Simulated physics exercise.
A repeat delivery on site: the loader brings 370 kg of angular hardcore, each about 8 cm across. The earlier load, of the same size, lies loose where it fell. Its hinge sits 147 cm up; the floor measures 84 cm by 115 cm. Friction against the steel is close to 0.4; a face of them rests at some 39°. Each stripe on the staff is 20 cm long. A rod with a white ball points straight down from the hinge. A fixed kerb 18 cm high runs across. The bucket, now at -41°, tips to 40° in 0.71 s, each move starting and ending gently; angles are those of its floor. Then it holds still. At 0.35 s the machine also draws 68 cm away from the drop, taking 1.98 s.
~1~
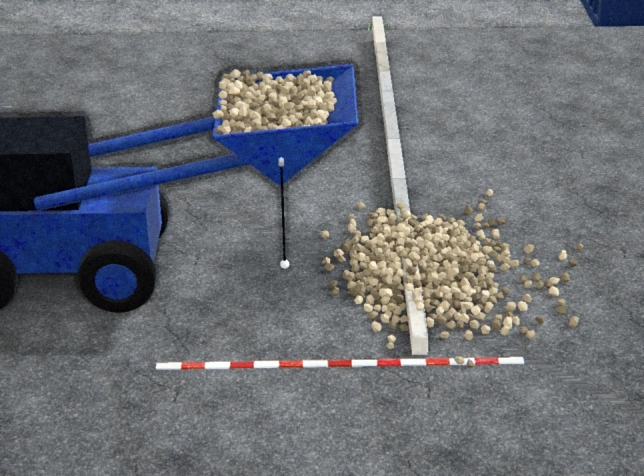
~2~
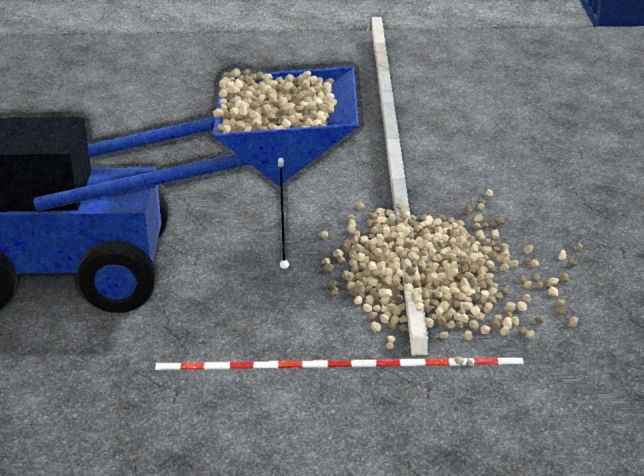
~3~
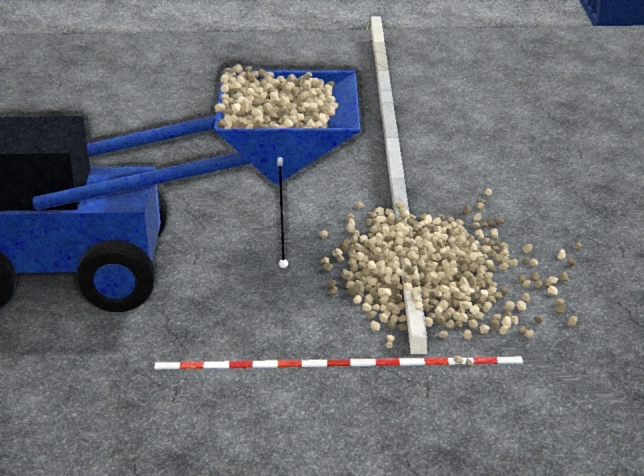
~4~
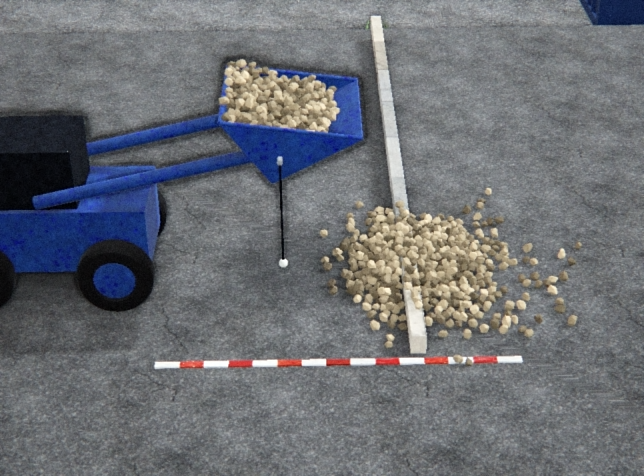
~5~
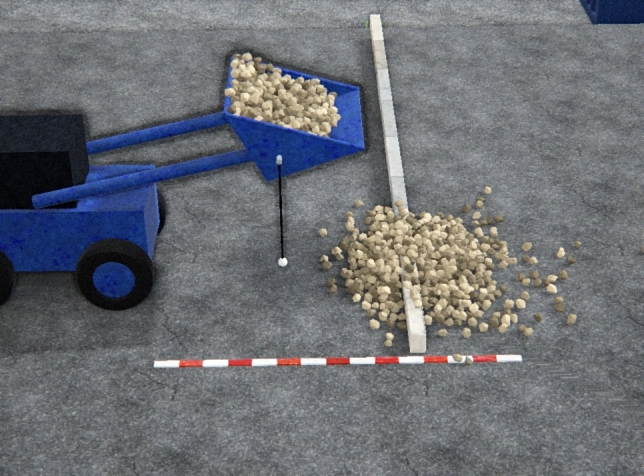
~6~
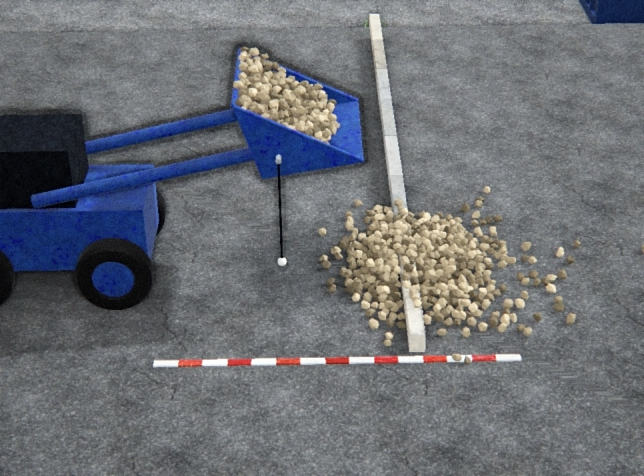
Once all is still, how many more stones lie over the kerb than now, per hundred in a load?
About 2 per cent.
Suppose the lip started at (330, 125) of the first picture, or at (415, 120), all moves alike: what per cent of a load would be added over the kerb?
First some 0, then 45 per cent.
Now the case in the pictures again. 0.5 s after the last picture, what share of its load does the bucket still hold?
About 75 per cent.
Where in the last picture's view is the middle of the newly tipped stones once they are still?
Around (349, 256).
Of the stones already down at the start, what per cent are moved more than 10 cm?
Roughly 0 per cent of them.
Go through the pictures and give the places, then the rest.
In the first frame, the bucket is at -41°, its lip at (357, 123); the top of the load is at (265, 84). The earlier load is highest near (413, 246), 28 cm above ground level, 42 % on this side of the kerb, 58 % over the kerb.
In the second frame, lip at (358, 126), floor tilted -39°, highest stones at (253, 80).
In the third frame, lip at (360, 130), floor tilted -35°, highest stones at (236, 78).
In the fourth frame, lip at (363, 139), floor tilted -28°, highest stones at (234, 75).
In the fifth frame, the bucket is at -19°, its lip at (364, 149); the top of the load is at (238, 68).
In the sixth frame, the bucket is at -10°, its lip at (363, 161); the top of the load is at (246, 62).
Then, 0.2 s after the last picture the floor is at 27°; in per cent of one load, 100 in the bucket, 42 on this side of the kerb, 58 over the kerb; the foremost stones are at (575, 271).
Then, 0.5 s after the last picture the floor is at 40°; in per cent of one load, 73 in the bucket, 68 on this side of the kerb, 58 over the kerb; the foremost stones are at (575, 271).
Then, 2.5 s after the last picture the floor is at 40°; in per cent of one load, 0 in the bucket, 140 on this side of the kerb, 60 over the kerb; the foremost stones are at (575, 271).
Then, 5.1 s after the last picture the floor is at 40°; in per cent of one load, 0 in the bucket, 140 on this side of the kerb, 60 over the kerb; the foremost stones are at (575, 271). Net gain over the kerb, 2.
